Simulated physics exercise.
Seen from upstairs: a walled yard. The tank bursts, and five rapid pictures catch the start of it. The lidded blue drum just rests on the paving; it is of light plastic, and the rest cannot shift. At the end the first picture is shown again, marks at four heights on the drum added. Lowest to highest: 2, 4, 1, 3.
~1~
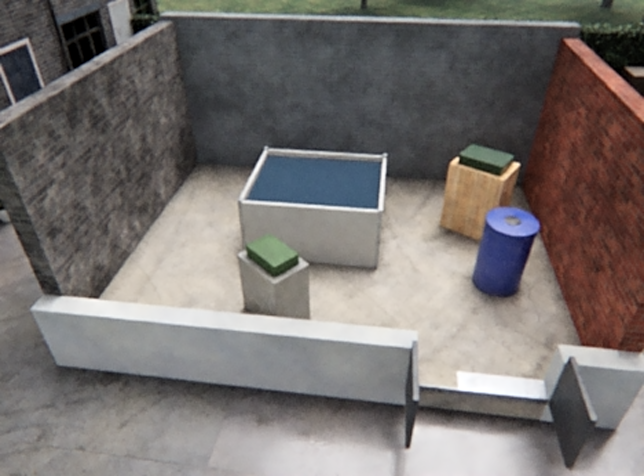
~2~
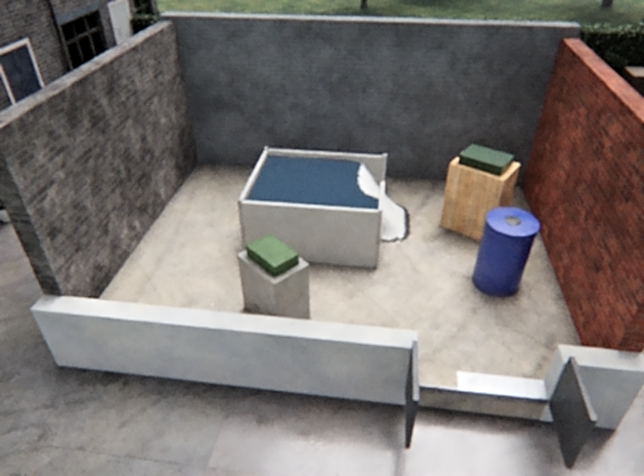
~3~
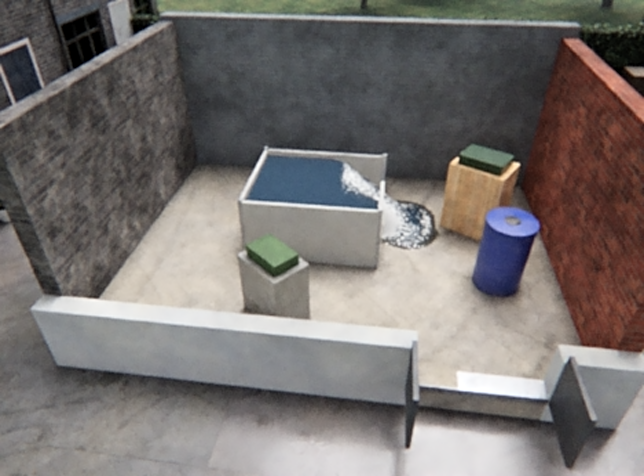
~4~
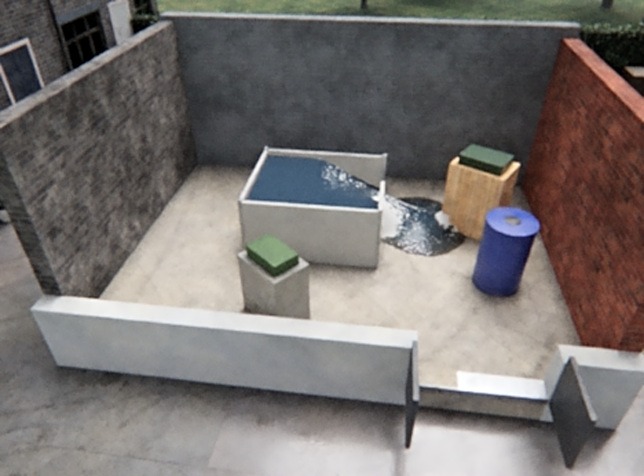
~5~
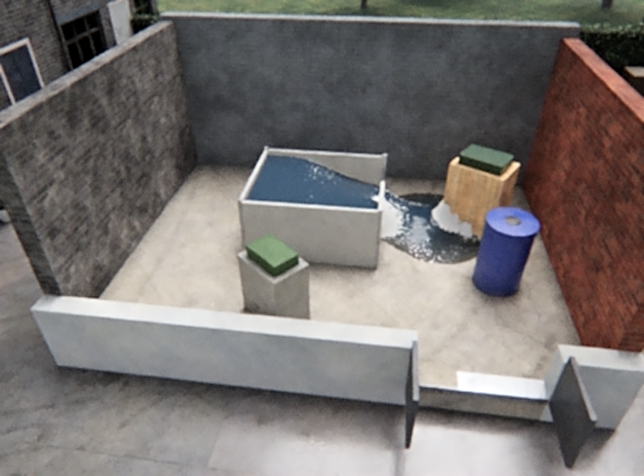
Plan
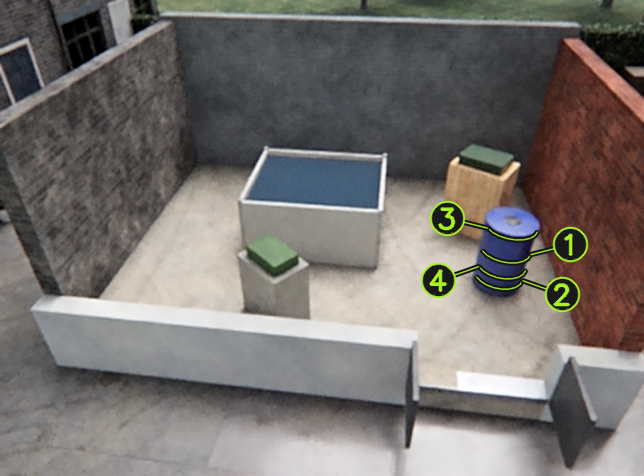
At first, a full tank of water sits still in a walled yard, between a grey block and a wooden one, with a blue drum at right. Water then pours from the tank's right side onto the ground, foaming white. The dark puddle spreads rightward, splashing around the wooden block's base and nearing the drum.
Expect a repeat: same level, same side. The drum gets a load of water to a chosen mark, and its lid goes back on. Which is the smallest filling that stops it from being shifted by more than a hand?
It is 1.
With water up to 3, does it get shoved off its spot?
No.
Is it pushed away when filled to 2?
Yes.
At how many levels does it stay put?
Two.
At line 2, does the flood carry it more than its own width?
Yes, clearly.
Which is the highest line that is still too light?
Here it is line 4.
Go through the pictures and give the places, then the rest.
Lid of the blue drum at (512, 221); tank full, its middle at (318, 182); open gate at (486, 341), in the first picture.
In the second picture, 2 % of the ground wet, in view closest to the drum at (402, 232).
In the third picture, 4 % of the ground wet, in view closest to the drum at (424, 239).
In the fourth picture, 7 % of the ground wet, in view closest to the drum at (438, 252).
Lid of the blue drum at (512, 221); 9 % of the ground wet, in view closest to the drum at (461, 256), in the fifth picture.
On the marked copy, 1 at (509, 262); 2 at (501, 289); 3 at (515, 239); 4 at (504, 278); from the bottom up 2, 4, 1, 3.
Choosing 1, it does not move.
Choosing 2, it is pushed about 3 times its own width away.
Choosing 3, it does not move.
Choosing 4, it is pushed about its own width away.
